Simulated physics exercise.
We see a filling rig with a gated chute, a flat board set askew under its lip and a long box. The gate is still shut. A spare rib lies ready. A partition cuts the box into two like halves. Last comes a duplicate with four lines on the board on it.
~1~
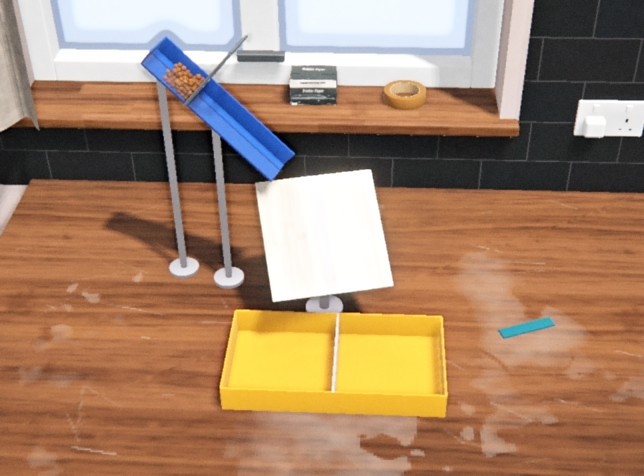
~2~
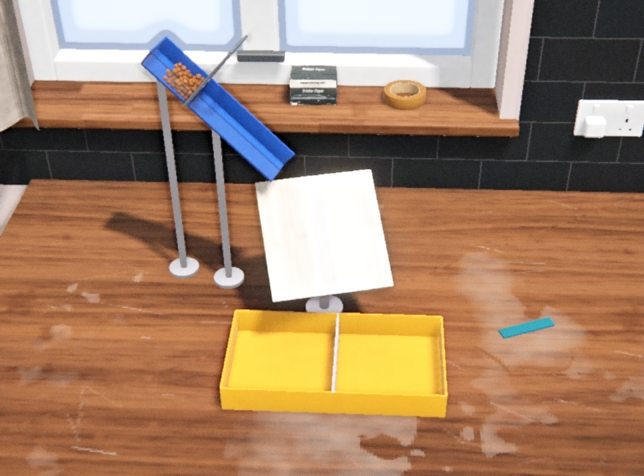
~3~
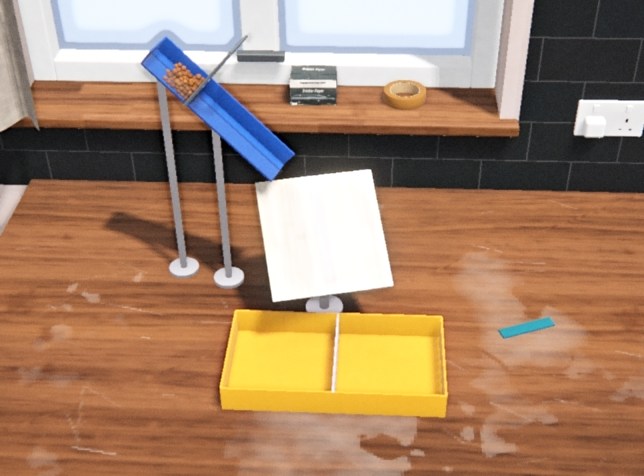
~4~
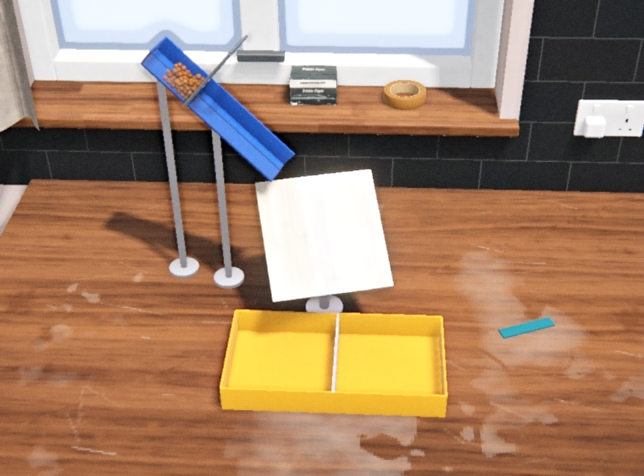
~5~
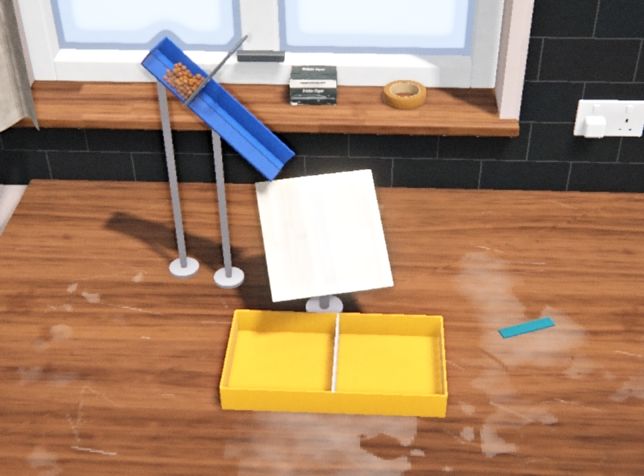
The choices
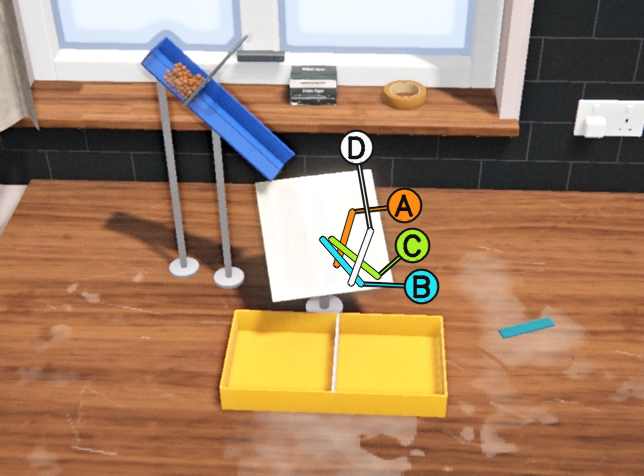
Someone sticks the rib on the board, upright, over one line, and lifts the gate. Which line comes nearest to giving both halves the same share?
D beats the others.
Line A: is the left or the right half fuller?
The left half.
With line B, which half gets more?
Right.
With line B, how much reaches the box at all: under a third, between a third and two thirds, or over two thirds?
Line B gives over two thirds.
On the marked copy, line A from (352, 211) to (336, 264); line B from (322, 239) to (361, 283); line C from (331, 239) to (377, 276); line D from (370, 230) to (351, 283).
For line A, of what is caught, most in the left half, a small part in the right.
For line B, of what is caught, a small part in the left half, most in the right.
For line C, of what is caught, a small part in the left half, nearly all in the right.
For line D, of what is caught, about half in the left half, about half in the right.
